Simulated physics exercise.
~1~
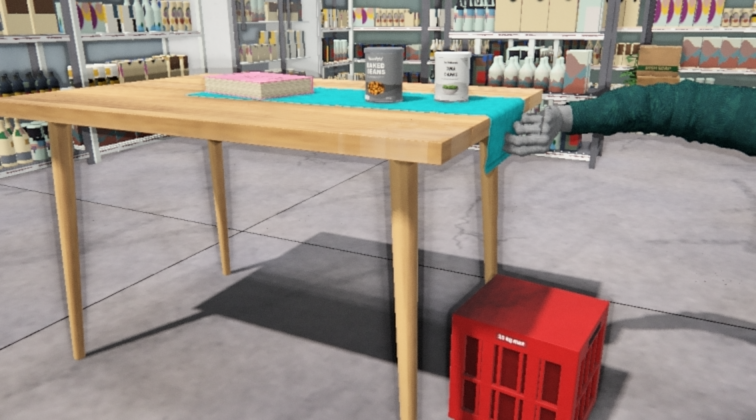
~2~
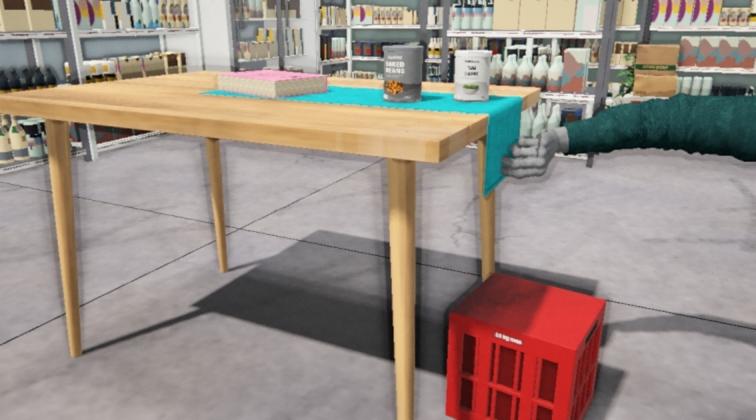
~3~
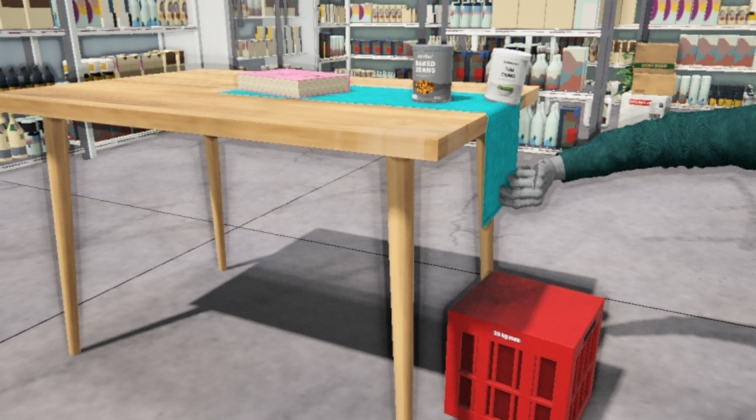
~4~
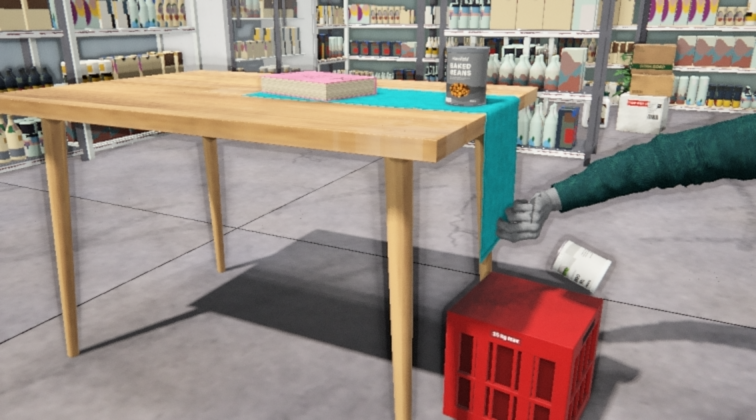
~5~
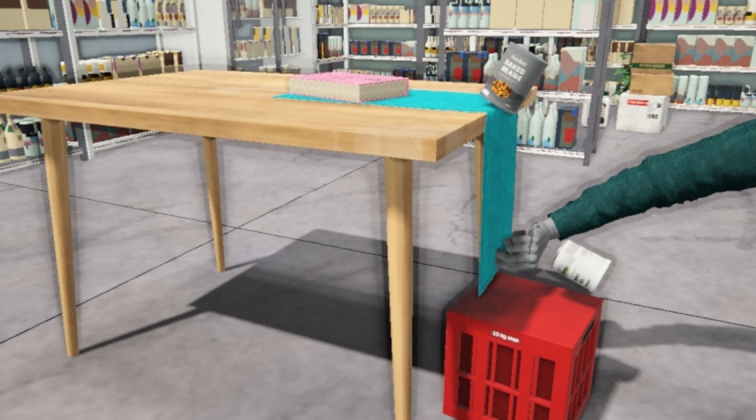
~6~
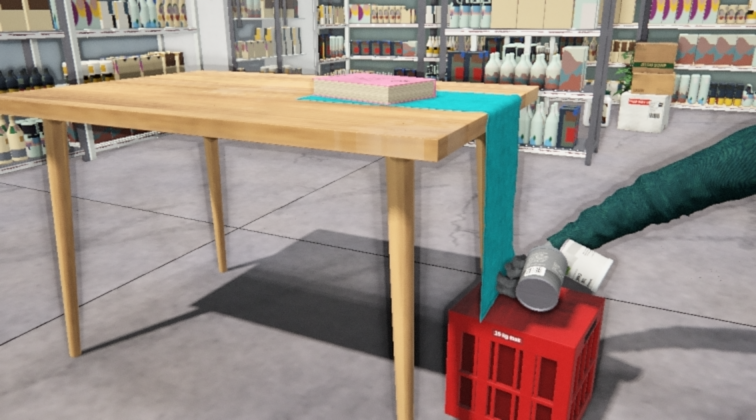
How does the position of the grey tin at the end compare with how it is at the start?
At the start the grey tin stands upright on the table, and at the end it lies on its side down at the red crate.
